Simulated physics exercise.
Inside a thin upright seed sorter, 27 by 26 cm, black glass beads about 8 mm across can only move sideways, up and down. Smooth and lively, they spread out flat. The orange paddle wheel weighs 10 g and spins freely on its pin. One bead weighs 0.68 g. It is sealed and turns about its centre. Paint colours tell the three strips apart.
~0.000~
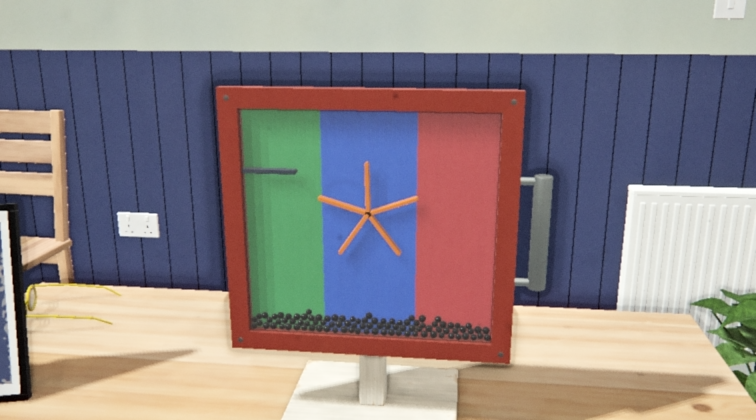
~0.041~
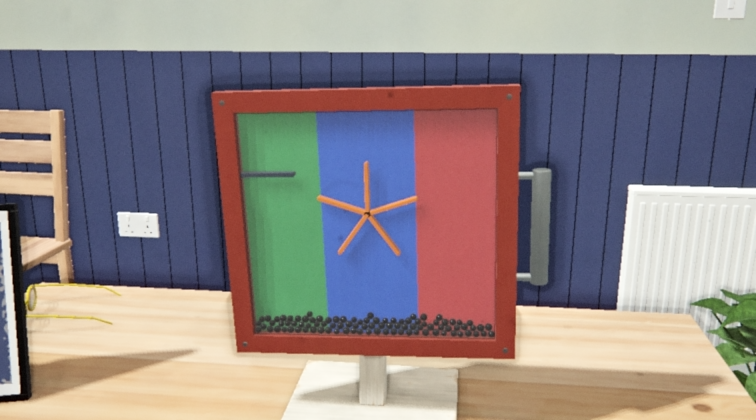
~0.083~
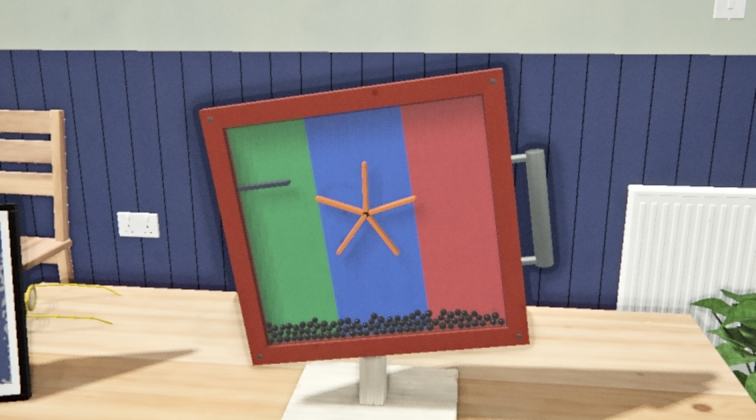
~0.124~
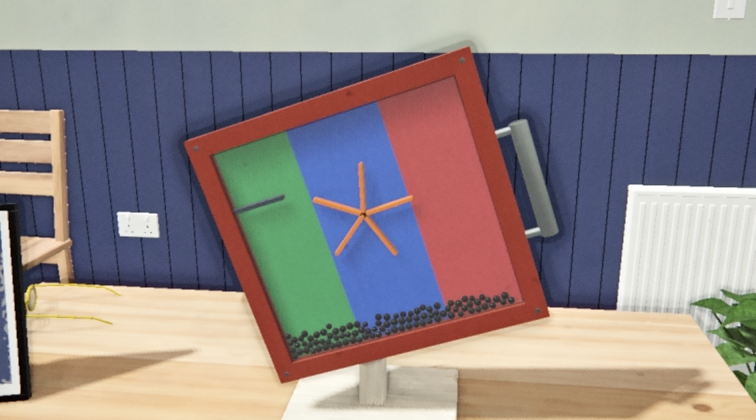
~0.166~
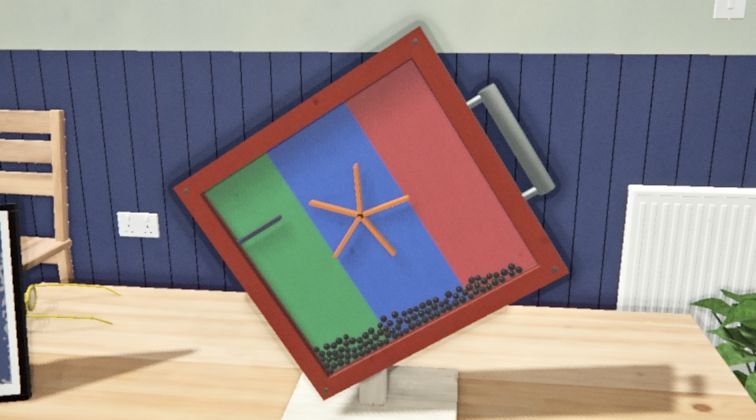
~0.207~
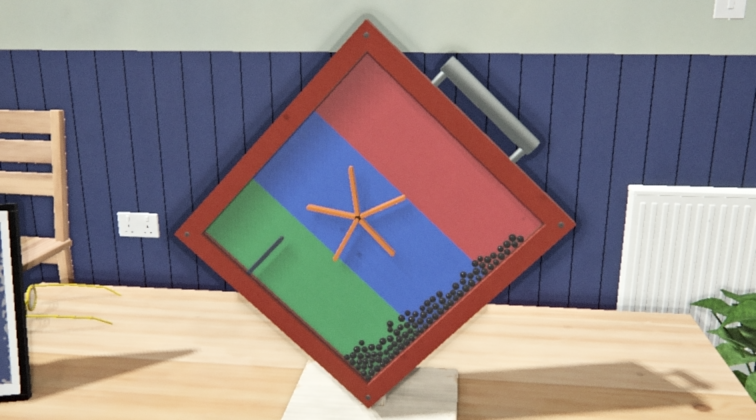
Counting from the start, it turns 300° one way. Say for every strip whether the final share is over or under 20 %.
Red strip over, blue strip under, green strip under 20 %.
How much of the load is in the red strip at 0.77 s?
About 25 per cent.
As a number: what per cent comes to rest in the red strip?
About 100 per cent.
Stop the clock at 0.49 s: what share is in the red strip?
Roughly 0 per cent.
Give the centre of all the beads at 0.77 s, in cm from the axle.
About 6 cm right and 2 cm below.
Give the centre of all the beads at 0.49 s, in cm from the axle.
Some 11 cm right and 4 cm below.
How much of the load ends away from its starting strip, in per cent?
About 70 per cent.
After 0.49 s, it stands 144° anticlockwise; the beads' middle is 11 cm right of and 4 cm below the centre; green 100 %.
After 0.77 s, it has come round 239° anticlockwise; the beads' middle is 6 cm right of and 2 cm below the centre; red 25 %, blue 45 %, green 35 %.
After 1.02 s, it has come round 300° anticlockwise; the beads' middle is 6 cm right of and 6 cm below the centre; red 75 %, blue 20 %, green 5 %.
At rest by 4.9 s, it has come round 300° anticlockwise; red 100 %, blue 0 %, green 0 %.
